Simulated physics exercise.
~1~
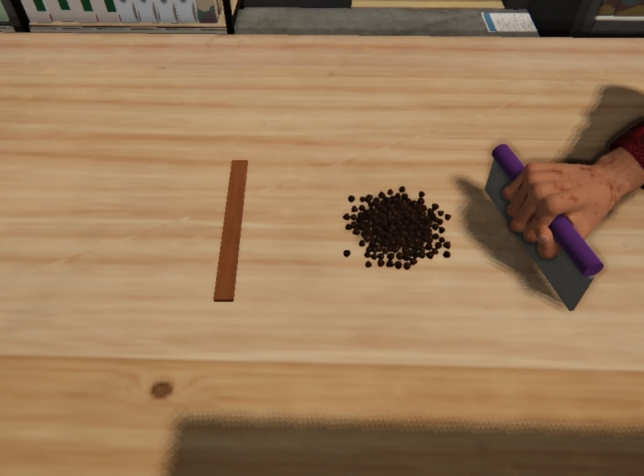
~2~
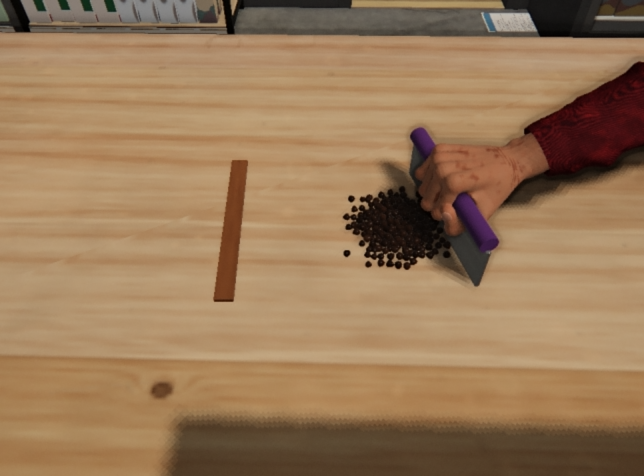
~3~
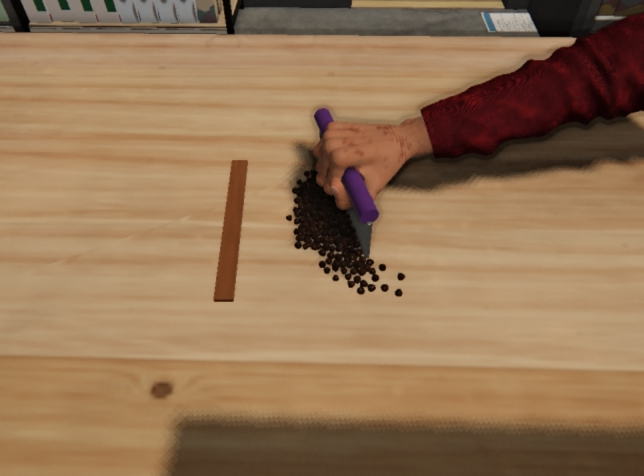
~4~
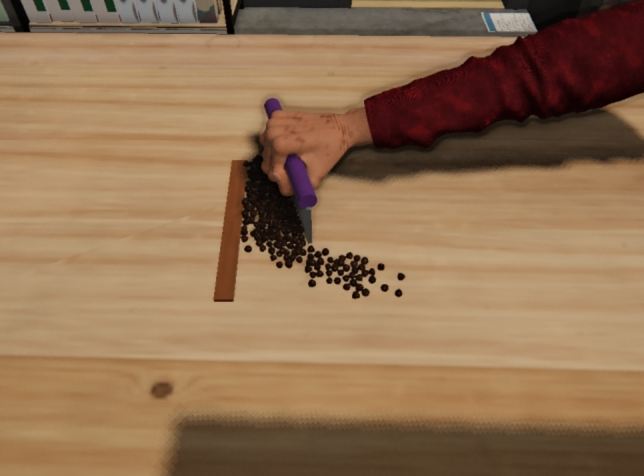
The footage shows a hand in a red sleeve pushing a purple-handled scraper leftward into a pile of small dark beans on a wooden table, sweeping them toward a fixed brown strip until many bunch beside its upper part, while others trail behind toward the lower right.
